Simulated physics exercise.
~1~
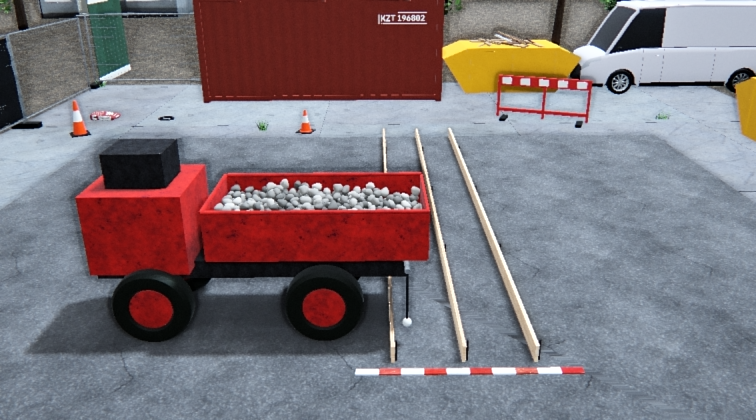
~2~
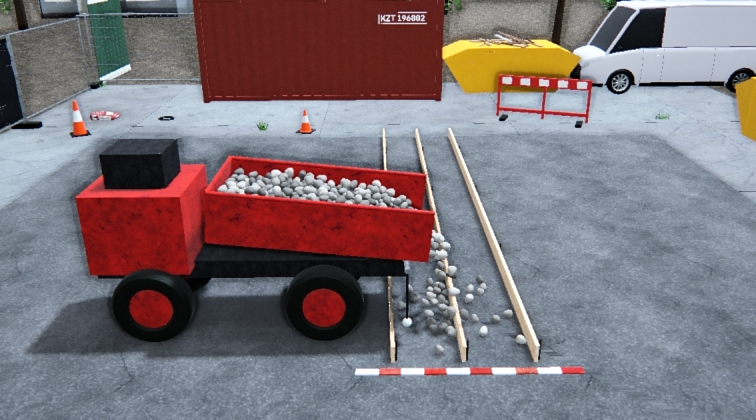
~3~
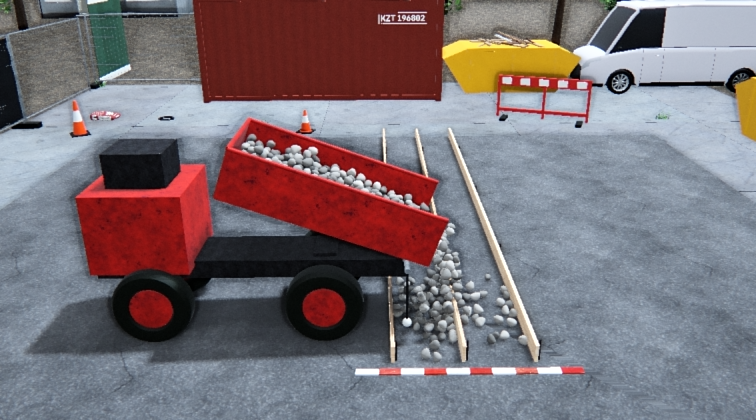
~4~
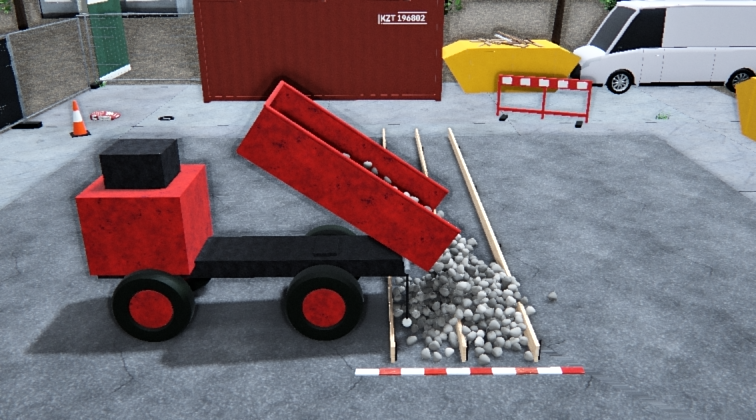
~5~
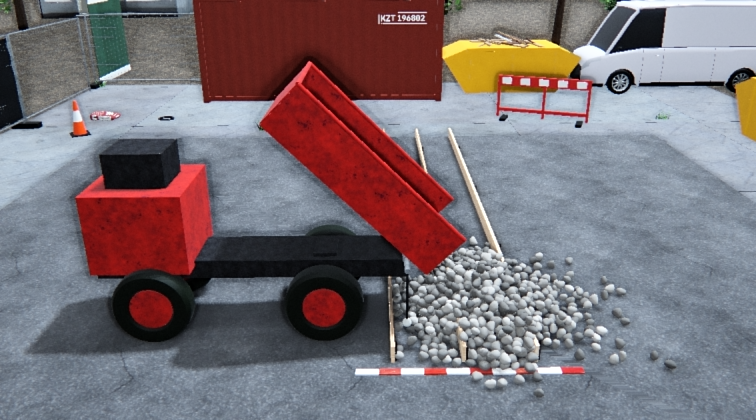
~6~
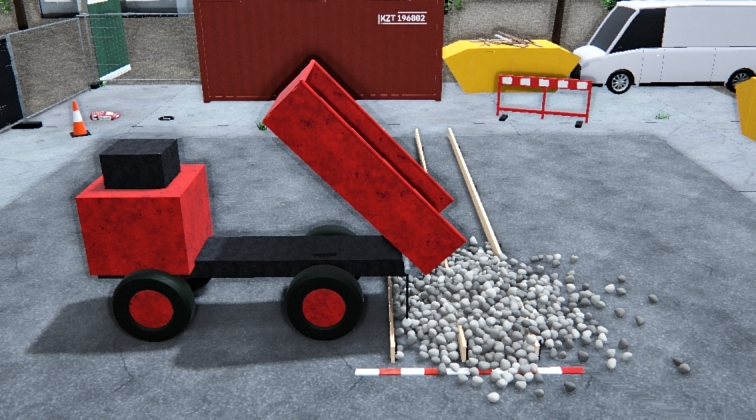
Red tipper truck raising its body and pouring round grey stones over wooden planks, leaving a spread heap behind the emptied body.
